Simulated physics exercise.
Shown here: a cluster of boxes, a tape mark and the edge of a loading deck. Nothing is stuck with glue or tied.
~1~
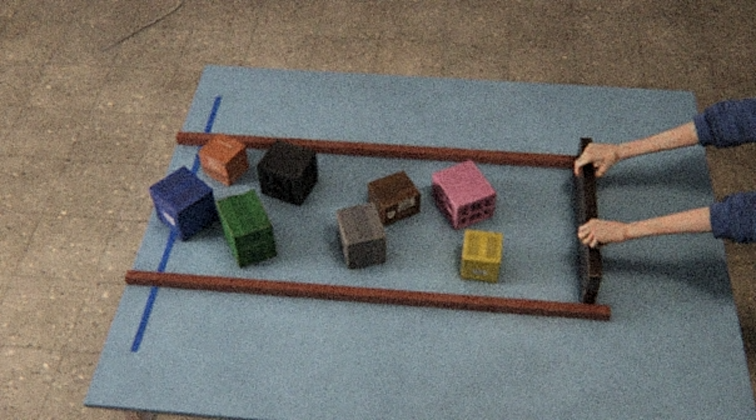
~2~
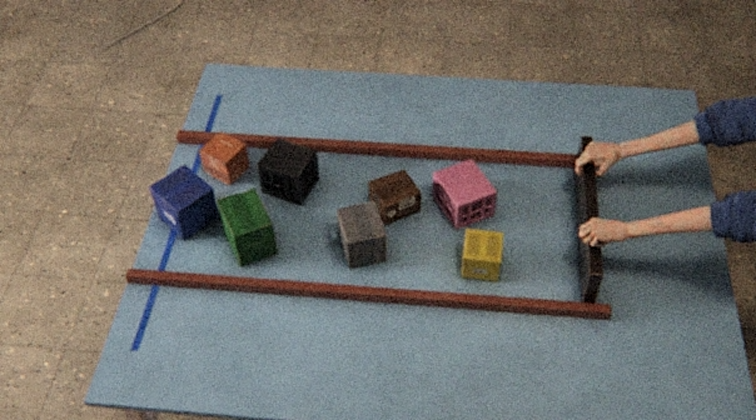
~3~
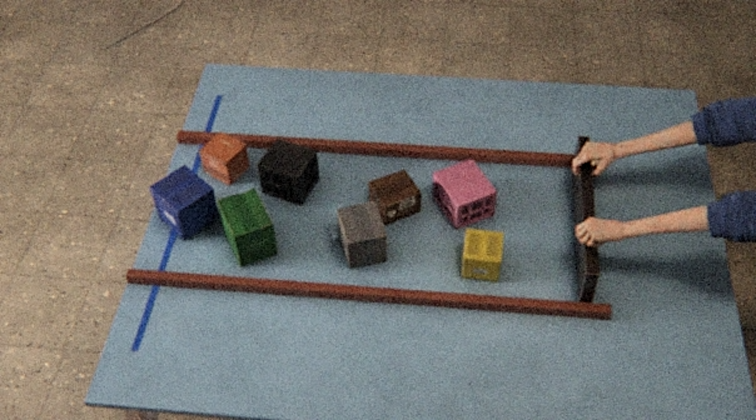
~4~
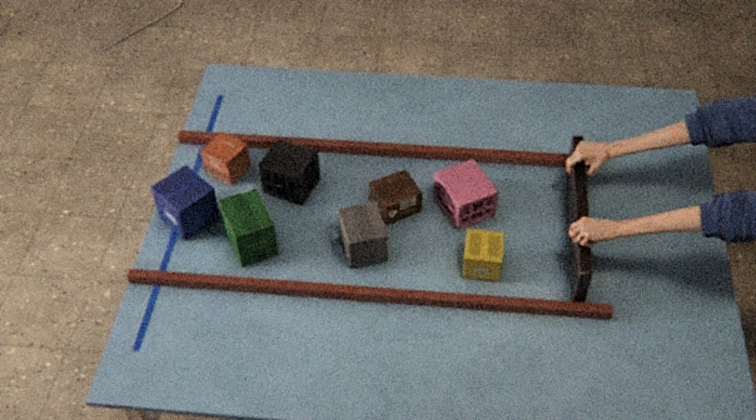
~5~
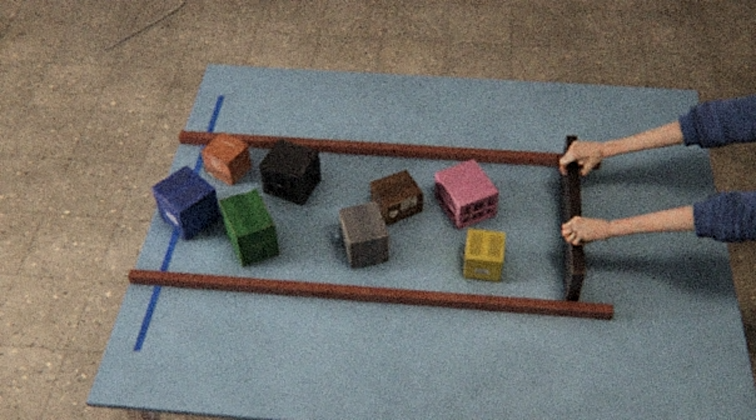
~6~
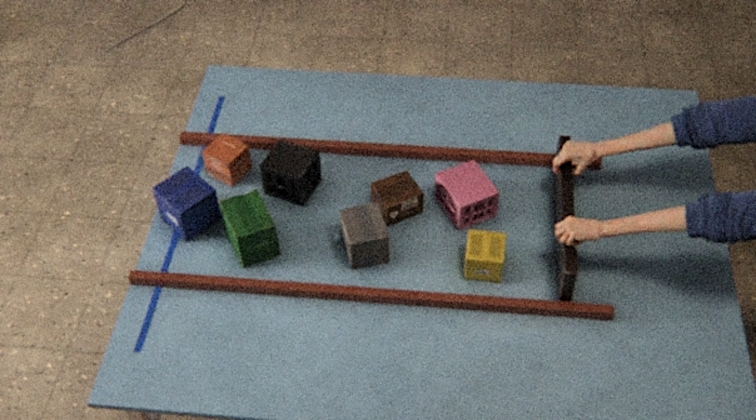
Two hands slide a dark plank a short way left between two reddish-brown rails on a blue surface, while the eight colored boxes ahead of it, some near a blue tape line, stay practically still and untouched.
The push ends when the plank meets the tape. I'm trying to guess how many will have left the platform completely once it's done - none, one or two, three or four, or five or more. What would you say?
In the end, the drop-off count sits at five or above.
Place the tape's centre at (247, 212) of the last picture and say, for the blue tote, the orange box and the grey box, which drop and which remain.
Here's how it goes: The blue tote ends up below, the orange box ends up below, and the grey box stays where it is.
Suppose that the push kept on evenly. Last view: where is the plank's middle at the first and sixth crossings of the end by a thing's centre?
The first one at (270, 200), the next at (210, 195).
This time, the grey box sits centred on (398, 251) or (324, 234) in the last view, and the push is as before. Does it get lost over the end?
The grey box is gone the first time and is gone the second time.
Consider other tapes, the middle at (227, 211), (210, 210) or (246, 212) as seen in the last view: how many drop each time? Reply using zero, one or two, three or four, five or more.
In order: 3 or 4; five or over; either three or four.
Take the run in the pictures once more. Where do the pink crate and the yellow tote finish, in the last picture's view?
Pink crate: (172, 166); yellow tote: (152, 235).
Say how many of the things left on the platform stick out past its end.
That would be 2.
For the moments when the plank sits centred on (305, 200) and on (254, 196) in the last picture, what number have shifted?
By then 8, and later 8.
Soon after, none off yet; blue tote at rest near (188, 204); orange box at rest near (227, 160); green box at rest near (250, 228).
After that, none off yet; blue tote at rest near (188, 204); orange box displaced a little near (218, 157); green box displaced a little near (239, 227).
And then, none off yet; blue tote displaced about its own width near (151, 197); orange box tilting well over near (158, 153); green box displaced well along near (145, 241).
In the end, the number that fall off is five or more; gone, brown parcel, grey box, black crate, green box, orange box and blue tote.
